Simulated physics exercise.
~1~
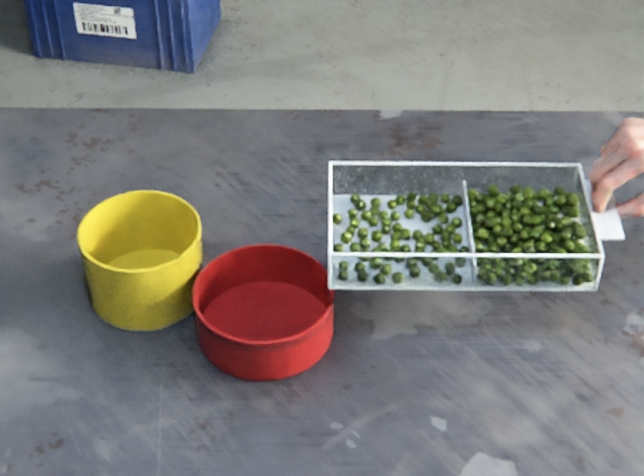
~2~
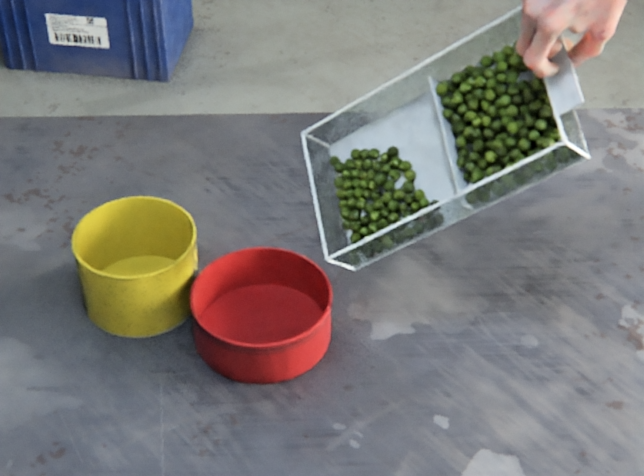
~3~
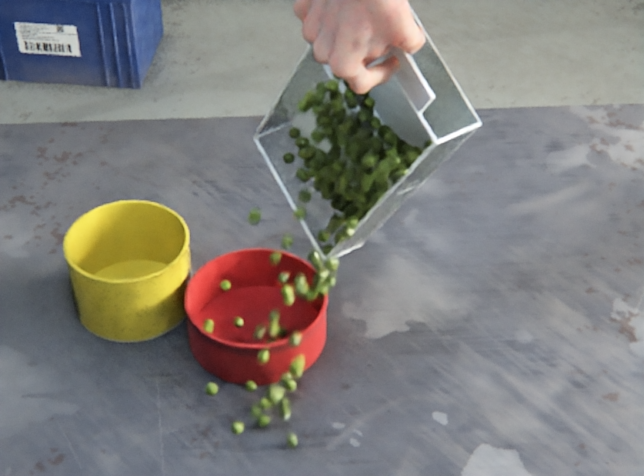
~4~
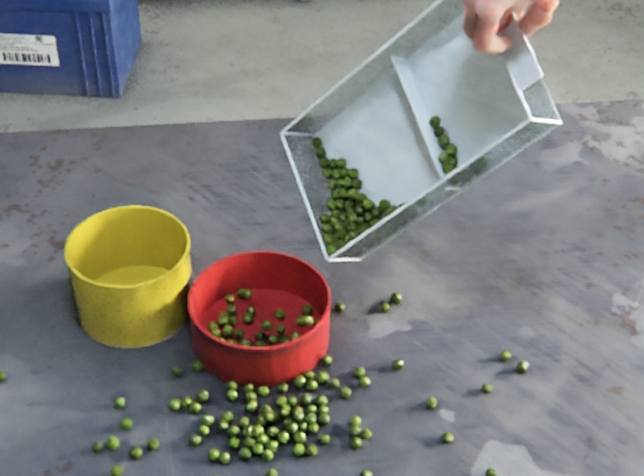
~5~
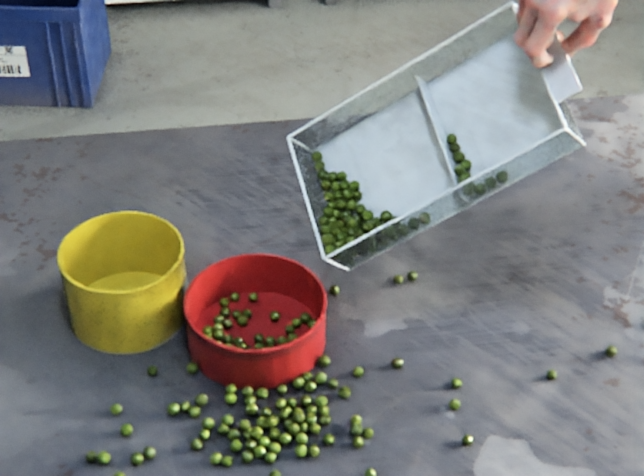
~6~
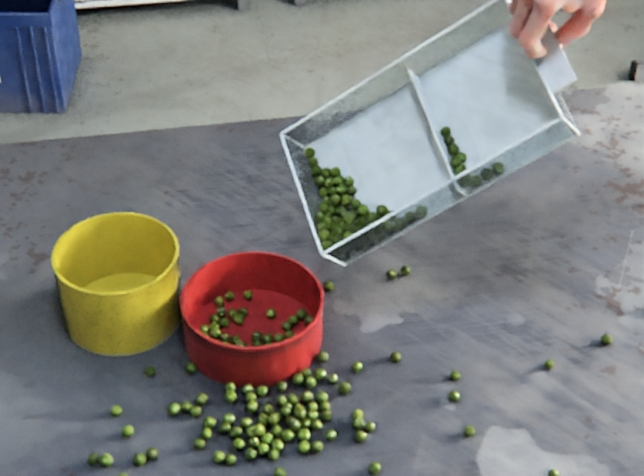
The clip opens on a hand holding a clear, divided tray of small green olives at the right of a grey table, with a yellow pot and a red pot standing to the left. The hand lifts the tray and tilts it toward the red pot. As it tips steeply, olives tumble over the lower corner, some dropping into the red pot and many spilling in front of it. The hand then eases the tray back to a gentler slant and holds it there. Olives end up scattered across the table, with others in the red pot and tray, while the yellow pot stays empty.
